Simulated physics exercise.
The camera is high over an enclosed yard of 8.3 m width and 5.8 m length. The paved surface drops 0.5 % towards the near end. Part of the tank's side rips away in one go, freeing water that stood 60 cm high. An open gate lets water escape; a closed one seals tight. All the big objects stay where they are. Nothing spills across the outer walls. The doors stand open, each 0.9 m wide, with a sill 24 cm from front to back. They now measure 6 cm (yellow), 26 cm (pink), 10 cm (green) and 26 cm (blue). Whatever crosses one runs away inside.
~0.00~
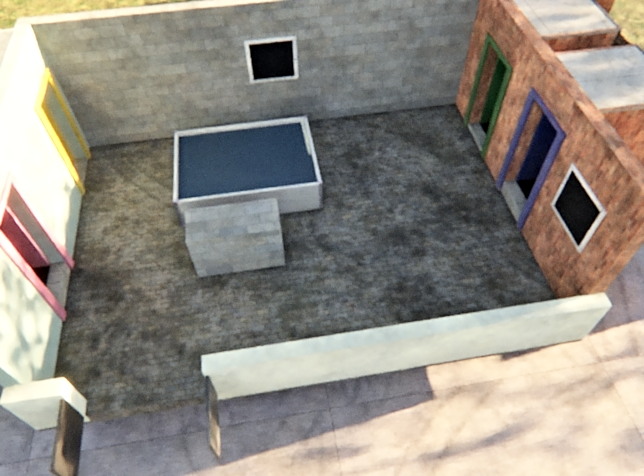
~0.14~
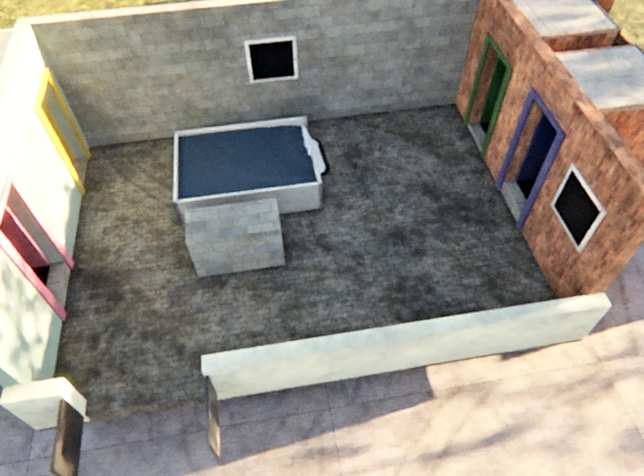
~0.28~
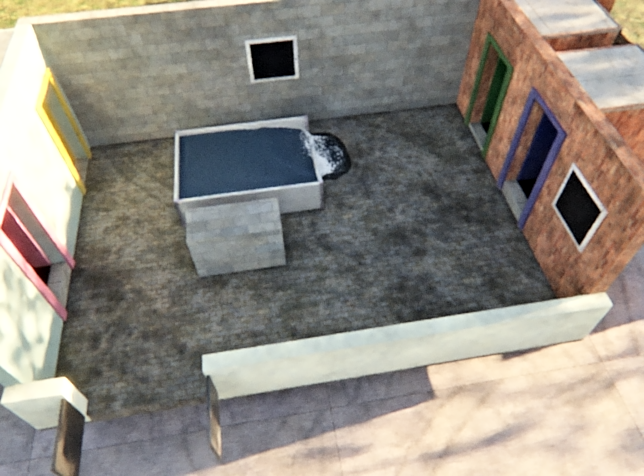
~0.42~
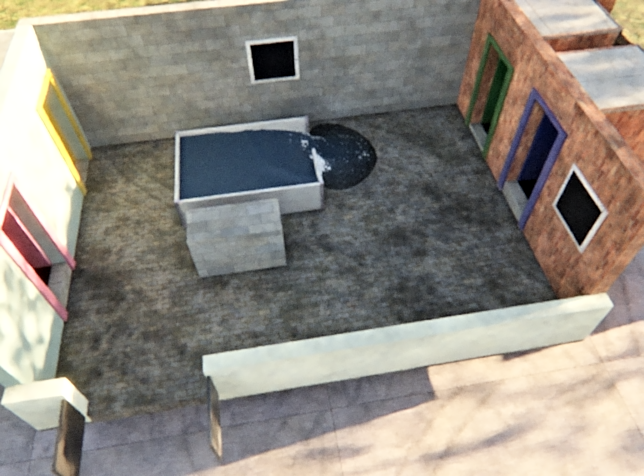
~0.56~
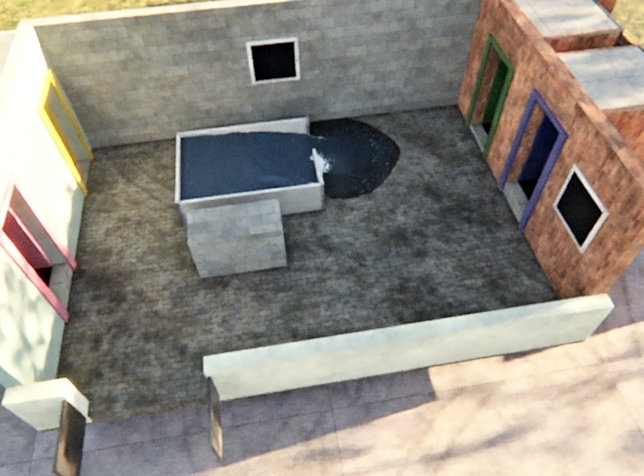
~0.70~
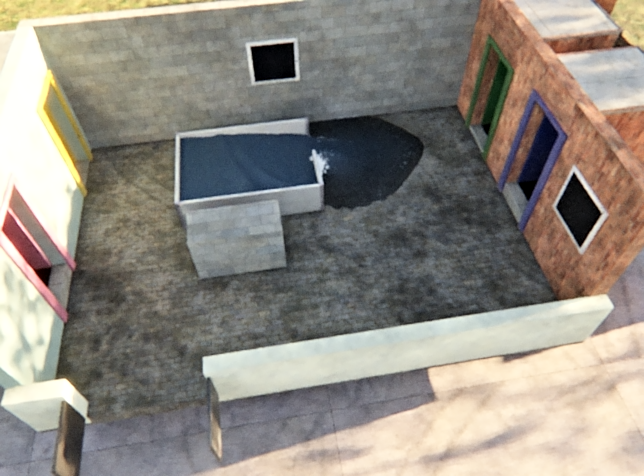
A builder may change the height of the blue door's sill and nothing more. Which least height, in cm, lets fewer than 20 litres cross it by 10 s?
It would have to be roughly 9 cm high.
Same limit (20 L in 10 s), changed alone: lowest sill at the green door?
Roughly 23 cm at green.
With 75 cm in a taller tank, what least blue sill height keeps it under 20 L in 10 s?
Some 11.5 cm.
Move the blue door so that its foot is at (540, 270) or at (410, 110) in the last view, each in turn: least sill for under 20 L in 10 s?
Roughly 10.0 and 15 cm.
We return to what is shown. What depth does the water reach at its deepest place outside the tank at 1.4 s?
Roughly 33 cm.
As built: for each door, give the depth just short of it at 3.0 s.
Depths in cm: Yellow 0, pink 0, green 25, blue 15.
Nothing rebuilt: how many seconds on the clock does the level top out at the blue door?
Around 3.0 s.
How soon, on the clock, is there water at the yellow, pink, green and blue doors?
Arrival: Yellow not within the 10 s, pink 9.5 s, green 1.1 s, blue 2.0 s.
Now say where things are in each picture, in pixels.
Still water, 60 cm deep, in the tank at (245, 160); the blue door at (524, 170) is dry, in the first picture.
The front is at (325, 171), 0.3 m from the gap at (308, 149); 0.2 m2 of floor is wet, 60 cm left at the back, in the second picture.
The front is at (347, 162), 0.8 m from the gap at (309, 151); 0.8 m2 of floor is wet, 60 cm left at the back, in the third picture.
Water pours out at (309, 152) and has run 1.3 m, to (373, 159); about 7 cm deep outside, 60 cm at the back, in the fourth picture.
The gap is at (310, 153), the front 1.8 m out at (396, 151); the back of the tank holds 60 cm, in the fifth picture.
The front is at (419, 147), 2.4 m from the gap at (310, 153); 4.3 m2 of floor is wet, 60 cm left at the back; 2.2 m in a straight line remain to the blue door at (526, 172), in the sixth picture.
After 1.4 s water covers 20 % of the floor, deepest (33 cm) near (320, 155); it has not reached the blue door.
After 3.0 s water covers 30 % of the floor, deepest (34 cm) near (455, 116); 15 cm at the blue door, 0 litres in over its 26 cm sill.
After 10.0 s water covers 80 % of the floor, deepest (14 cm) near (559, 325); 7 cm at the blue door, 0 litres in over its 26 cm sill.
At the blue door as built, the water arrived by 2.0 s and peaked near 15 cm at 3.0 s.
With a sill of 7.5 cm, 32 litres would have come in within the 10 s; with 10 cm, 12 litres. So under 20 litres takes about 9 cm.
